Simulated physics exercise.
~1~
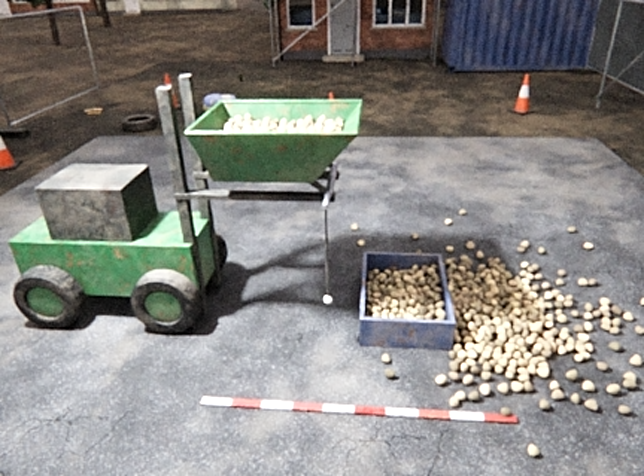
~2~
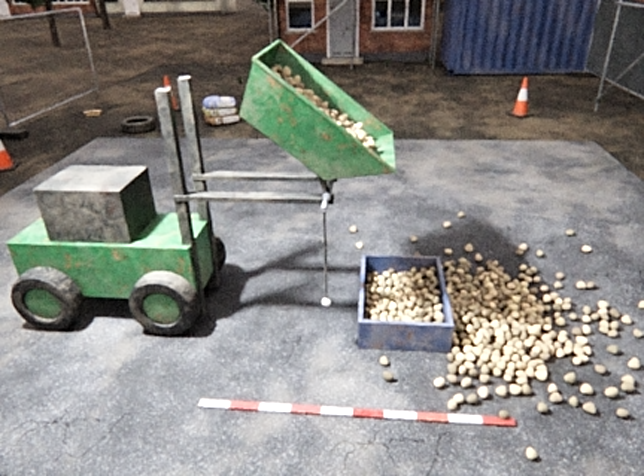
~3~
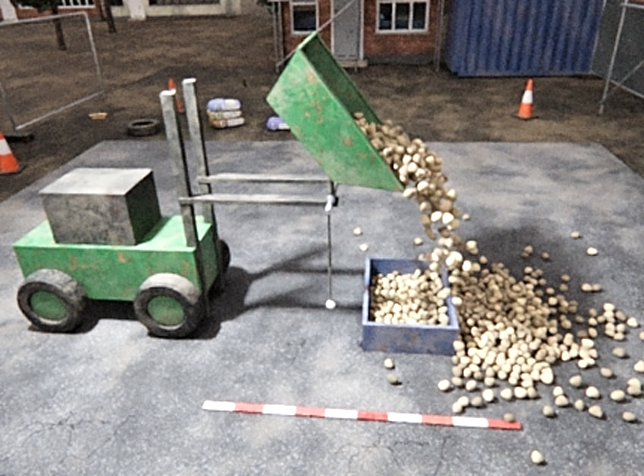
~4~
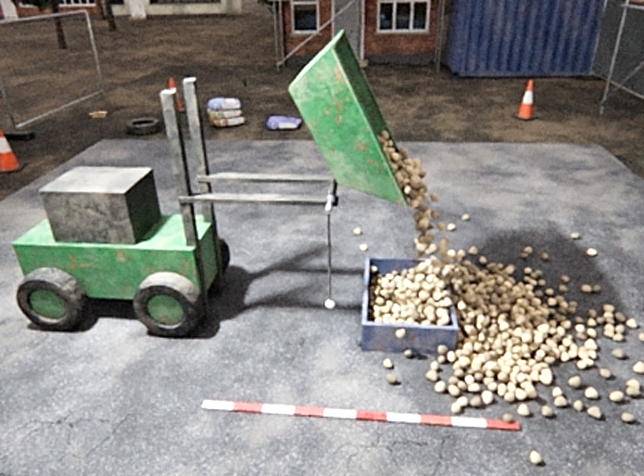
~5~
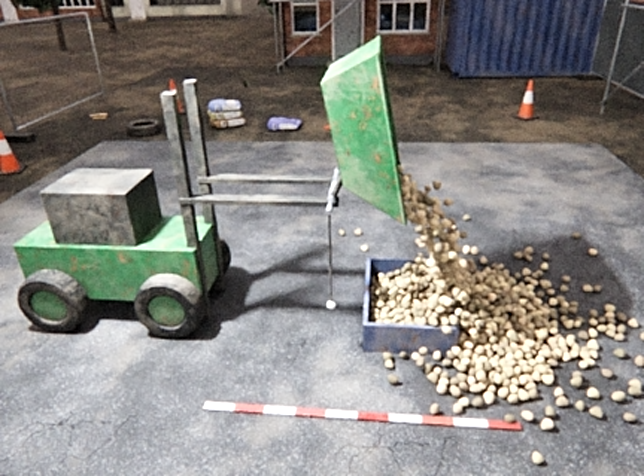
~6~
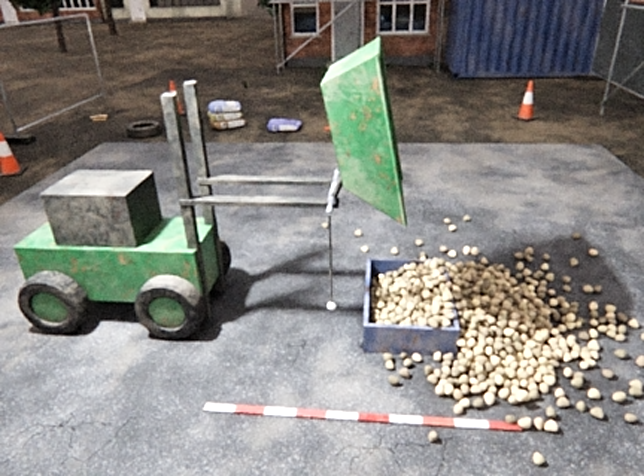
Green forklift tilting its raised skip to the right, pouring pale stones over a blue bin and surrounding pile until the skip empties.
